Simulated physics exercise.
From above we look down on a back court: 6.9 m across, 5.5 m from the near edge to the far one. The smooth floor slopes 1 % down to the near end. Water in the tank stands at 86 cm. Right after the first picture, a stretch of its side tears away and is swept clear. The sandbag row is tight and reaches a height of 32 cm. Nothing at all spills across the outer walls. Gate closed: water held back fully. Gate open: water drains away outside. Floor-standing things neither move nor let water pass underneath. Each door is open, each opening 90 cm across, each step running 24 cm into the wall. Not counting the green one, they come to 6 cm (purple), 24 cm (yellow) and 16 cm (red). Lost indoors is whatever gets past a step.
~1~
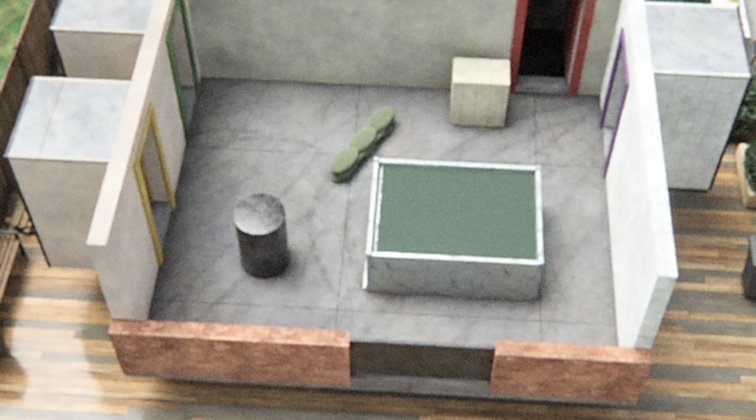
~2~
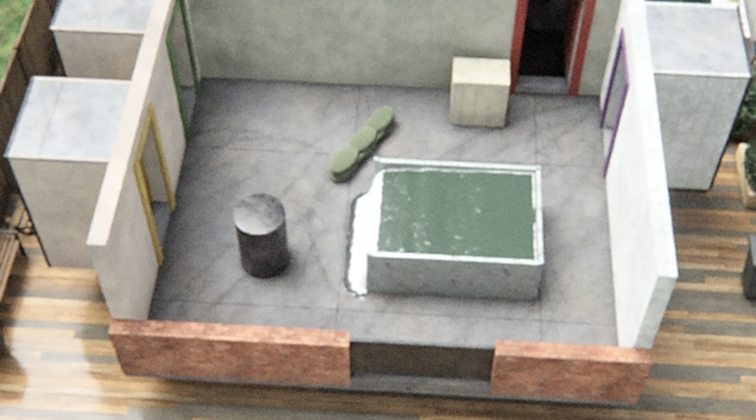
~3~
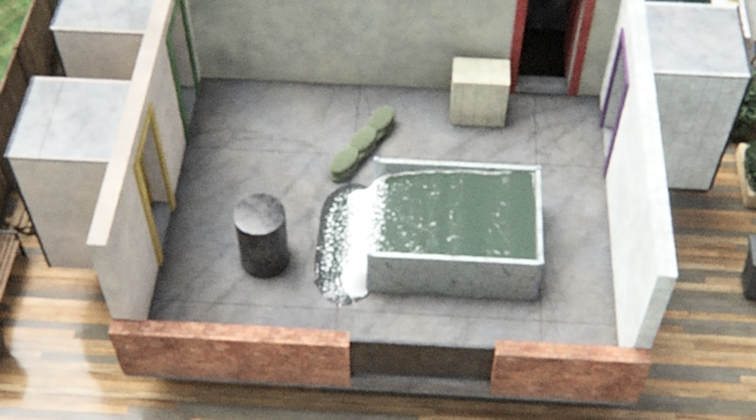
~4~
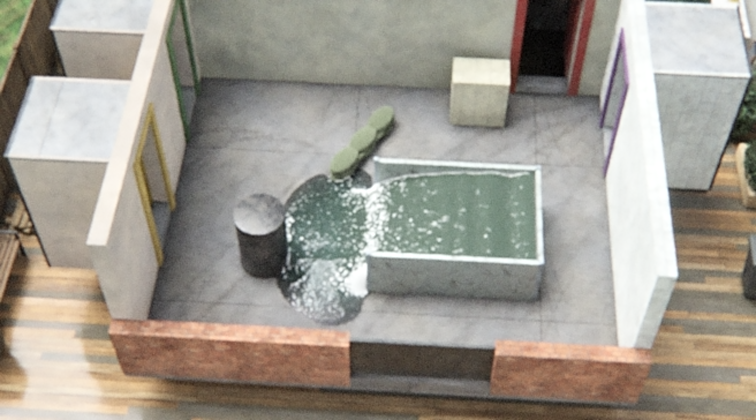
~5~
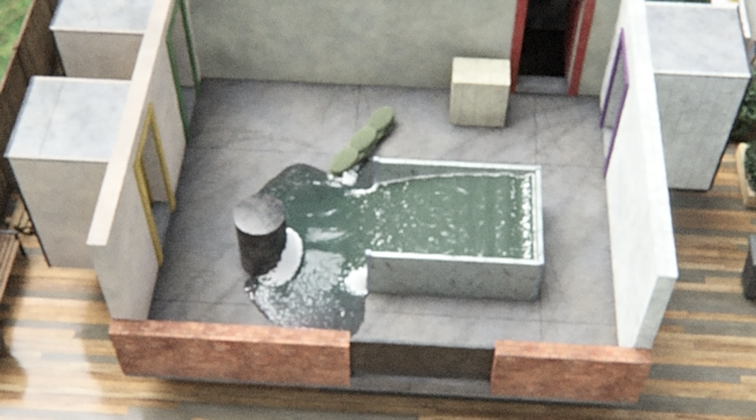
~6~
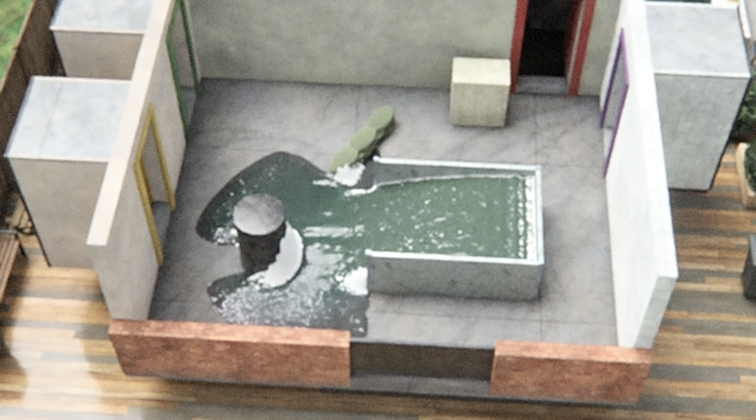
The clip opens on a walled court seen from above, with still green water filling a rectangular tank. The tank's left side gives way and water pours out in a white, foamy rush, spreading left across the grey floor past the green rounded blocks and wrapping around the dark cylinder.
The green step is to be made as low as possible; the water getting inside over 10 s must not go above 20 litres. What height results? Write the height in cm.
It would have to be roughly 26 cm high.
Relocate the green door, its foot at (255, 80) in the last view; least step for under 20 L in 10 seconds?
Roughly 29 cm, give or take.
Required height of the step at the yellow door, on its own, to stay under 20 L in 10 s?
Yellow: 26 cm.
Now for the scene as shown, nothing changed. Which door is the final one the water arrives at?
It's the purple door.
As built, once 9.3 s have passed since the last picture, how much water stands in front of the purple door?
7.5 cm.
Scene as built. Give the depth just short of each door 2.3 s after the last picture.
Door by door in centimetres - purple 0, yellow 26, red 0, green 30.
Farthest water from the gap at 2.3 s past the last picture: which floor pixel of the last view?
(201, 80).
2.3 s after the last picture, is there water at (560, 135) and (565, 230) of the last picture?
First untouched, then untouched.
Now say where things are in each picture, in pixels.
Still water, 86 cm deep, in the tank at (455, 213); the green door at (184, 74) is dry, in the first frame.
The gap is at (375, 229), the front 0.4 m out at (349, 276); the back of the tank holds 86 cm, in the second frame.
The gap is at (375, 232), the front 0.8 m out at (321, 278); the back of the tank holds 86 cm, in the third frame.
The front is at a hidden place, 1.4 m from the gap at (375, 234); 3.1 m2 of floor is wet, 85 cm left at the back, in the fourth frame.
The gap is at (375, 234), the front 2.0 m out at a hidden place; the back of the tank holds 78 cm, in the fifth frame.
The front is at (203, 229), 2.7 m from the gap at (375, 235); 6.5 m2 of floor is wet, 72 cm left at the back; the green door at (184, 74), 4.1 m from the gap, is still 1.6 m from the nearest water, in the sixth frame.
Then, 0.7 s after the last picture water covers 35 % of the floor, deepest (53 cm) near (292, 256); 9 cm at the green door, 0 litres in over its 25 cm step.
Then, 2.3 s after the last picture water covers 55 % of the floor, deepest (44 cm) near (199, 88); 30 cm at the green door, 5 litres in over its 25 cm step.
Then, 9.3 s after the last picture water covers 95 % of the floor, deepest (21 cm) near (580, 376); 9 cm at the green door, 24 litres in over its 25 cm step.
At the green door as built, the water peaked near 31 cm, 2.9 s after the last picture.
With a step of 22.5 cm, 41 litres would have come in within the 10 s; with 30.5 cm, 6 litres. So under 20 litres takes about 26 cm.
